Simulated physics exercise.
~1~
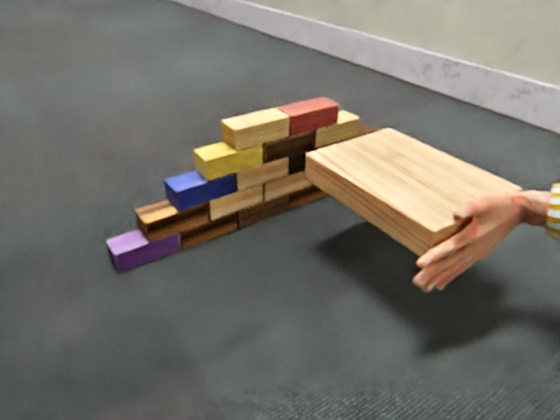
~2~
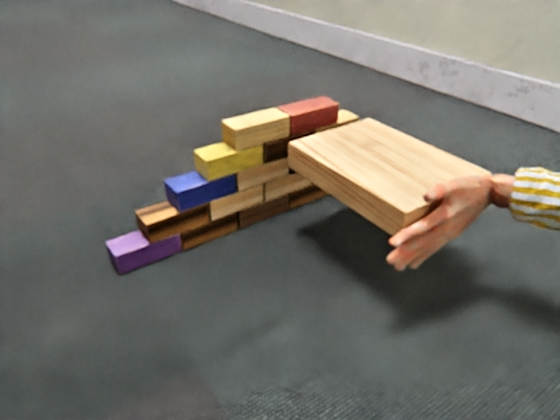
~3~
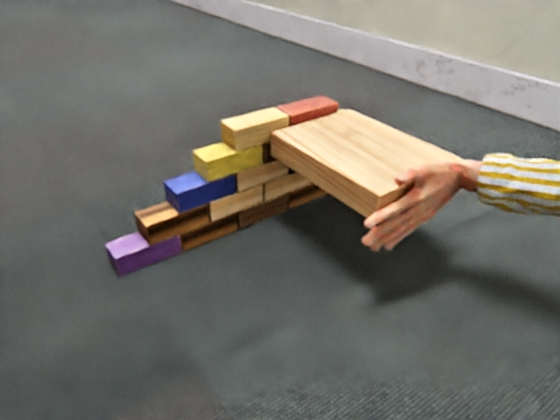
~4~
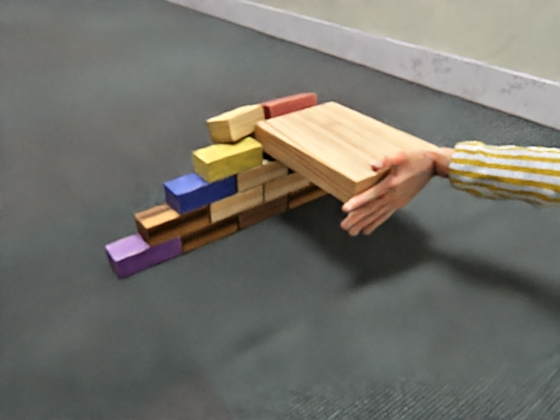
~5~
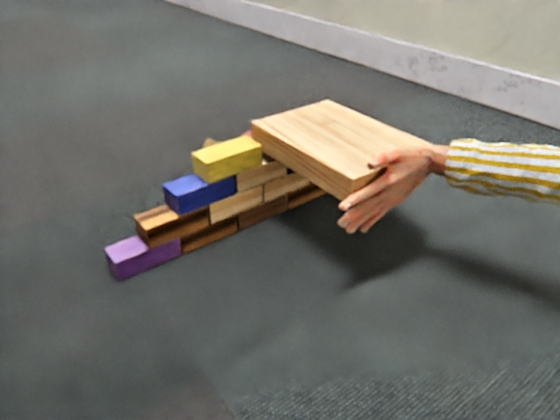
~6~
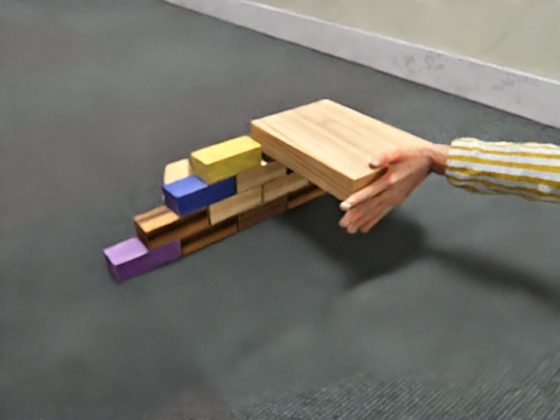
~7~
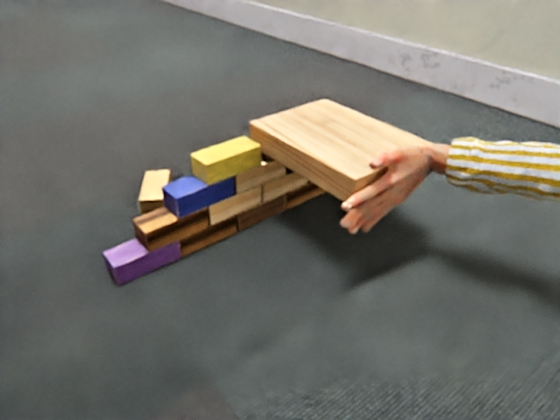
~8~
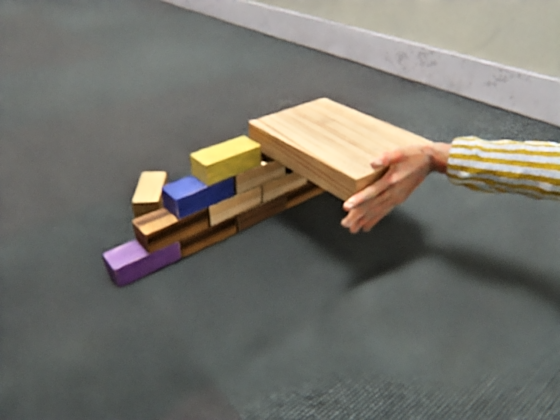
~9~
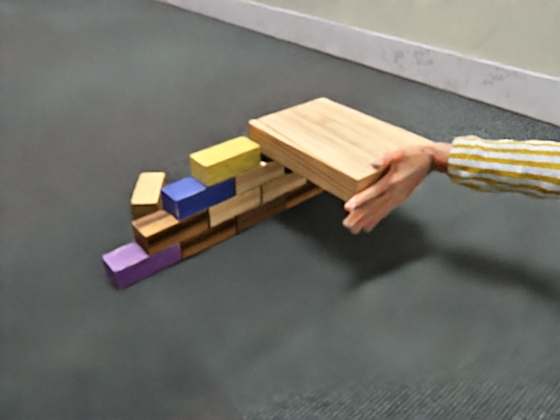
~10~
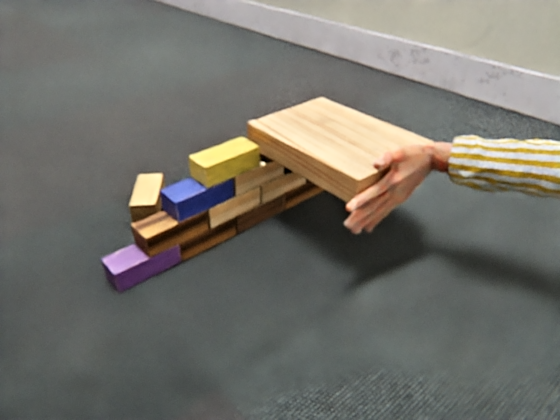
A hand pushes a wooden board into a stepped block wall, knocking off its top blocks.
